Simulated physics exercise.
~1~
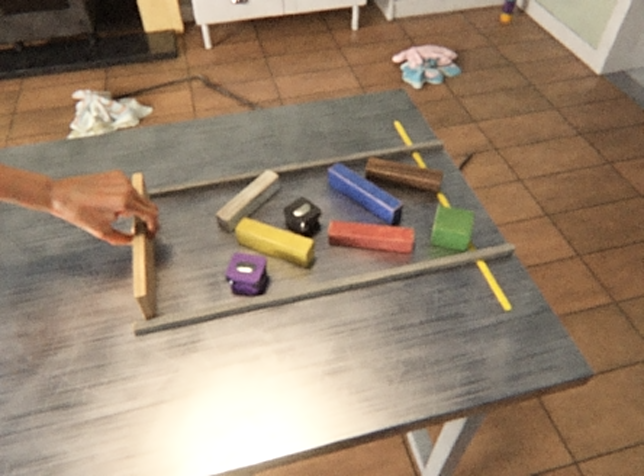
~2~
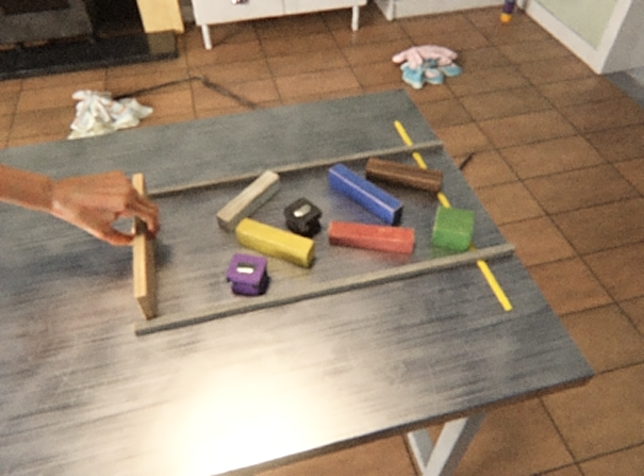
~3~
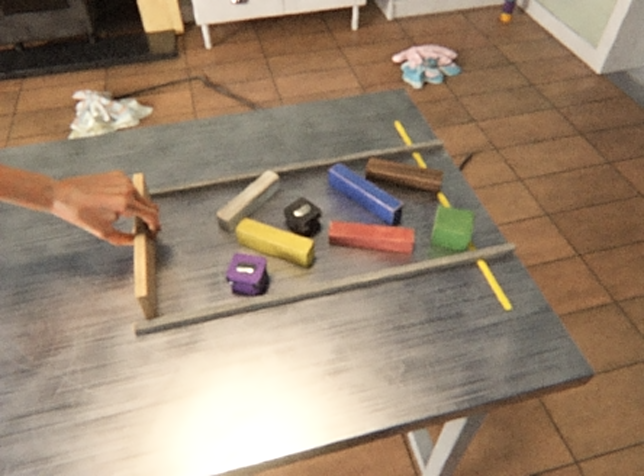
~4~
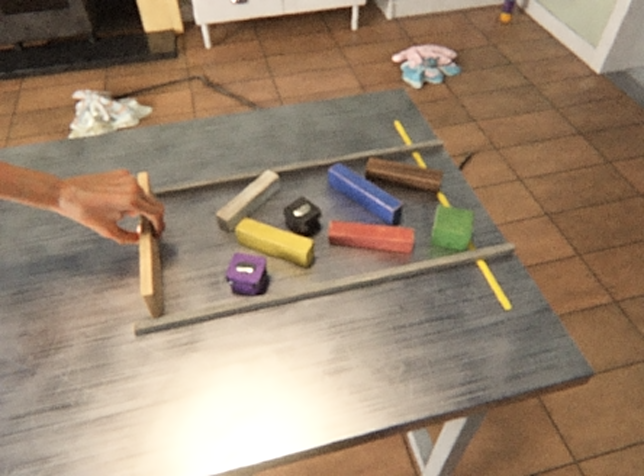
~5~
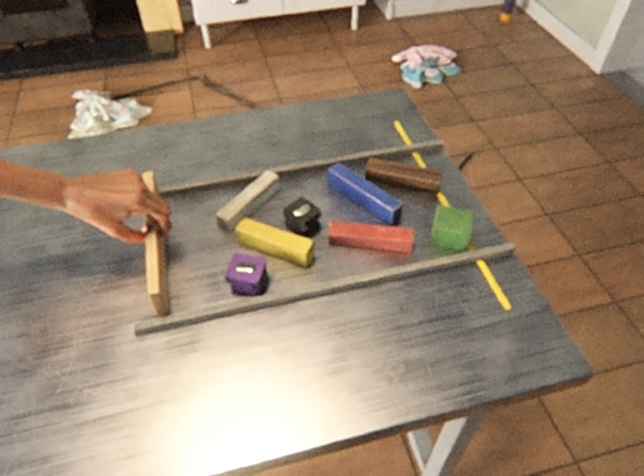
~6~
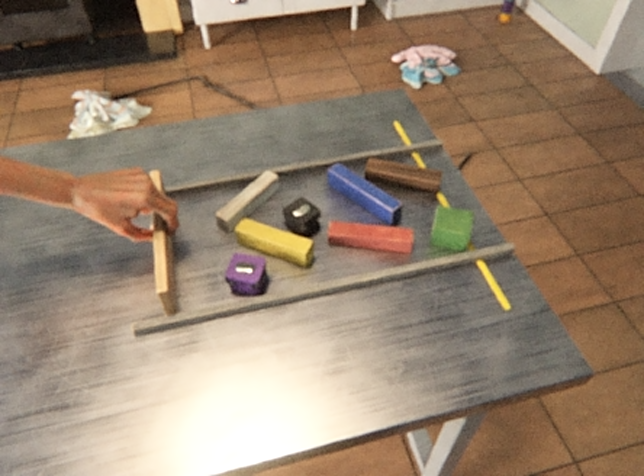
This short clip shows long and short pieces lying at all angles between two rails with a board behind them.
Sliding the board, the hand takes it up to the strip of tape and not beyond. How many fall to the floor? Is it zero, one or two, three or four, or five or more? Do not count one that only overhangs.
I would say three or four end up on the floor.
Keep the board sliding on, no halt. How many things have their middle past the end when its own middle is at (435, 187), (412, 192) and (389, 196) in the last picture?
In order, that gives 4, then 1, then 0.
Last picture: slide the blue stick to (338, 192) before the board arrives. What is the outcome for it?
It topples off.
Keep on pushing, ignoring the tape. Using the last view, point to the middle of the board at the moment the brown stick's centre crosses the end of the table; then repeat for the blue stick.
Middle approx. at (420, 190), then approx. at (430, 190).
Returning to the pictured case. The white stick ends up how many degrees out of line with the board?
Somewhere near 0 degrees, I'd say.
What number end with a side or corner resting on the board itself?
My count gives 3.
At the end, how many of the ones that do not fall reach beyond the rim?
2 is the number.
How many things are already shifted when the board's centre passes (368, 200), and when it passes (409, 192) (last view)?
At the first point the count is 8, at the second it's 8.
Soon after, none off yet; green block at rest near (452, 228); brown stick at rest near (403, 176); blue stick at rest near (364, 193).
Then, none off yet; green block at rest near (458, 229); brown stick at rest near (404, 175); blue stick moved a little near (378, 188).
Further on, none off yet; green block moved about its own width near (490, 207); brown stick moved about its own width near (446, 166); blue stick moved about its own width near (437, 173).
At rest, the number that fall off is three or four; fallen, red bar, blue stick, brown stick and green block.
